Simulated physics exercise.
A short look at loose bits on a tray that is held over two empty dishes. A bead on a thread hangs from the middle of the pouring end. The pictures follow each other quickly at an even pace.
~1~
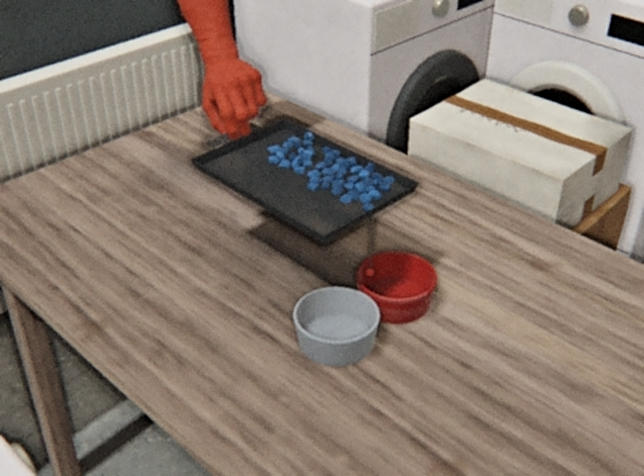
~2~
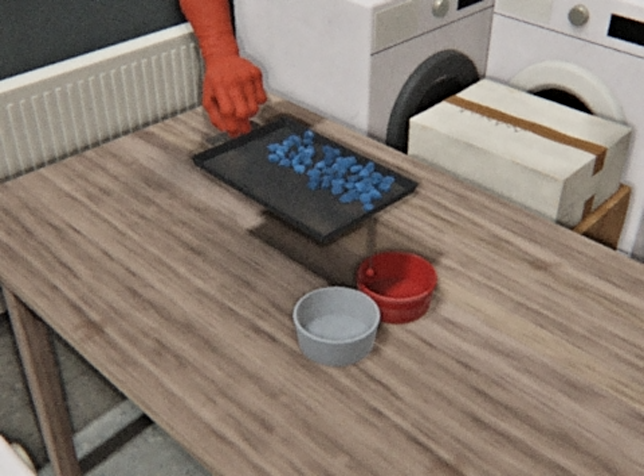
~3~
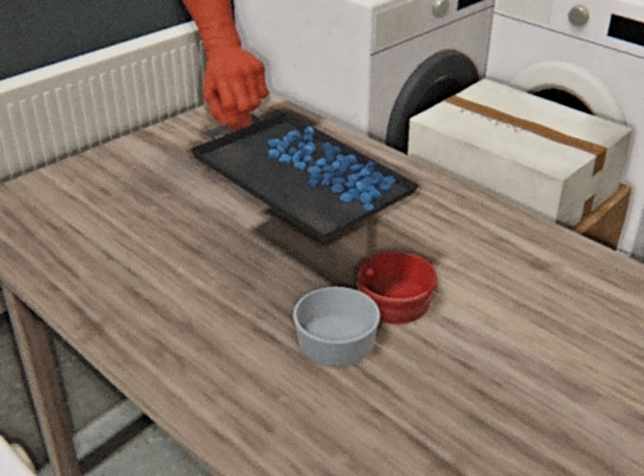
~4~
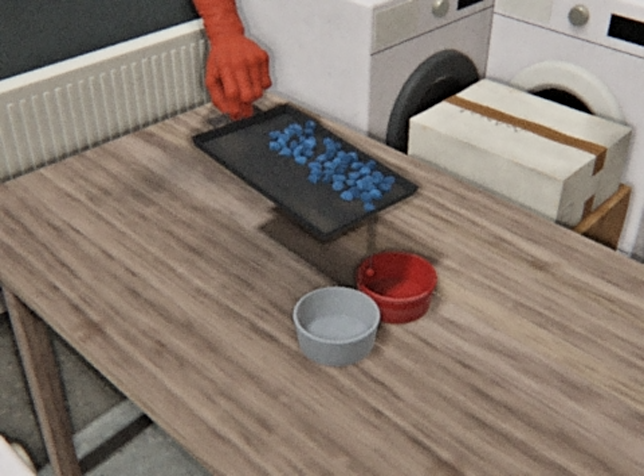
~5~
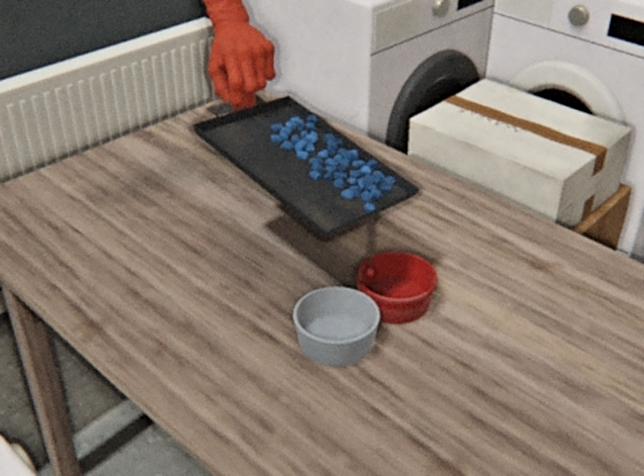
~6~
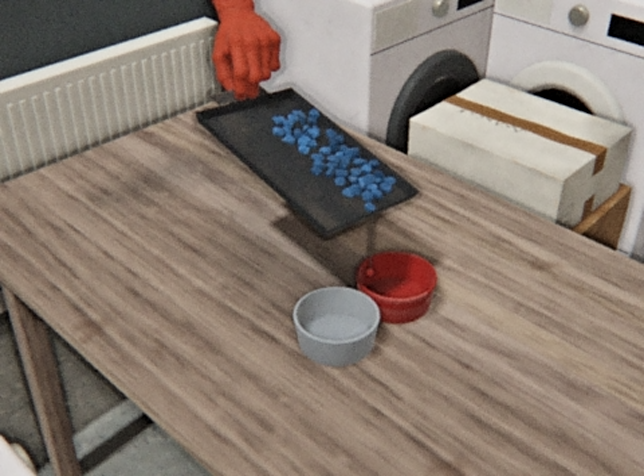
At first, a red hand holds a dark tray of small blue stones nearly level above two empty dishes, one grey and one red, on a wooden table. Then the hand shifts slightly right and the tray gradually tilts, its near right corner lowest, while the dishes stay still.
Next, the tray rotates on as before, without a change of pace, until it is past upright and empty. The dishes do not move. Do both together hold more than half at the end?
The two hold more than half of the load.
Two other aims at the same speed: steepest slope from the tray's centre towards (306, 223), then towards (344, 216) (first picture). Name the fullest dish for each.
At the first place the left one, at the second left.
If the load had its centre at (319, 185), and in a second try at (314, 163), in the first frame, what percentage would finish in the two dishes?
About 80 and 60 per cent.
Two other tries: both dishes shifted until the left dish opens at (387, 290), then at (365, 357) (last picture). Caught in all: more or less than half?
One: Above a half. Two: Under half.
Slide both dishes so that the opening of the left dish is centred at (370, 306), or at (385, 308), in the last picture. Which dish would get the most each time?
In turn: The right-hand dish; the right one.
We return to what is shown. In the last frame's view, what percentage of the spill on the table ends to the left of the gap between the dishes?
Close to 0 per cent.
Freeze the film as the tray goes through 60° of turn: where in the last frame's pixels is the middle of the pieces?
Roughly at (380, 162).
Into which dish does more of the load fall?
It is the right one.
Soon, tray tipped steeply; all on the tray.
A while on, tray tipped right over; a small part on the tray; about half in the right dish; about a quarter outside both; a small part in the air.
Towards the end, tray tipped past a quarter turn; about two thirds in the right dish; about a third outside both.
Finally, tray tipped past a quarter turn; none in the left dish; about two thirds in the right dish; about a third outside both.
